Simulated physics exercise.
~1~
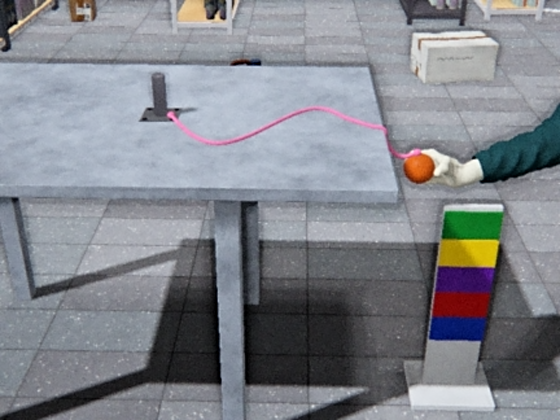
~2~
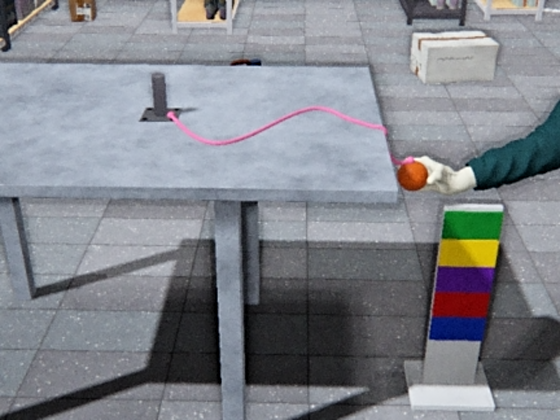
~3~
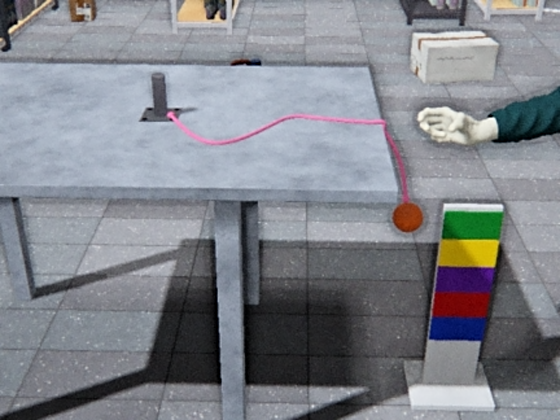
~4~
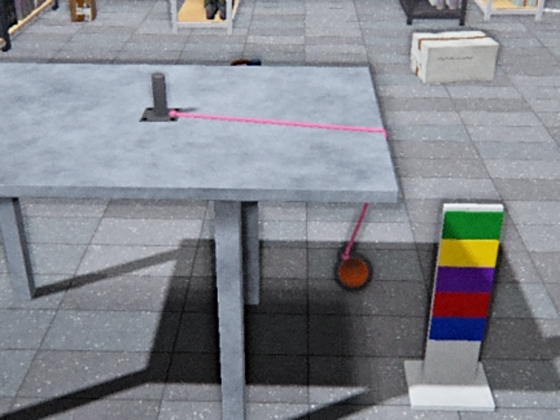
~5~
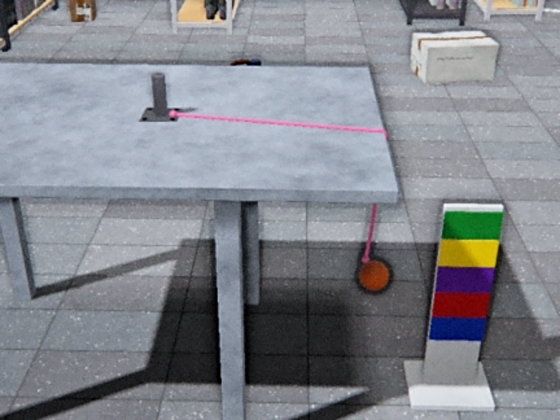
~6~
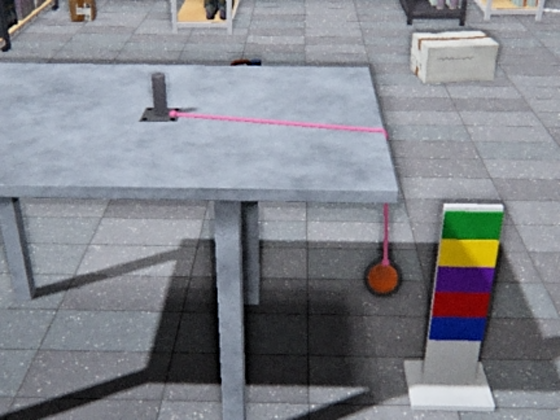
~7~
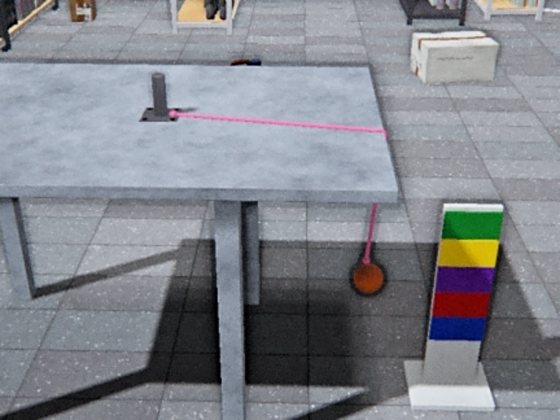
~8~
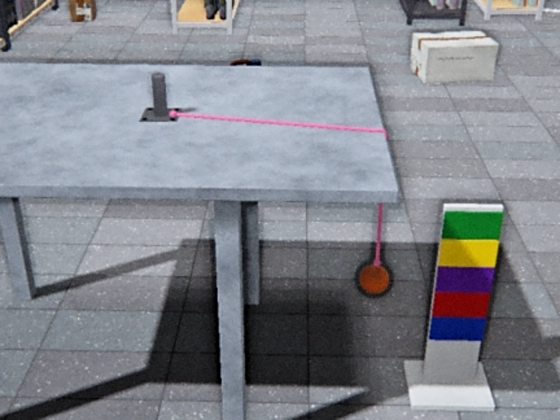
An orange ball on a pink cord drops from a hand, swings, and hangs level with purple.
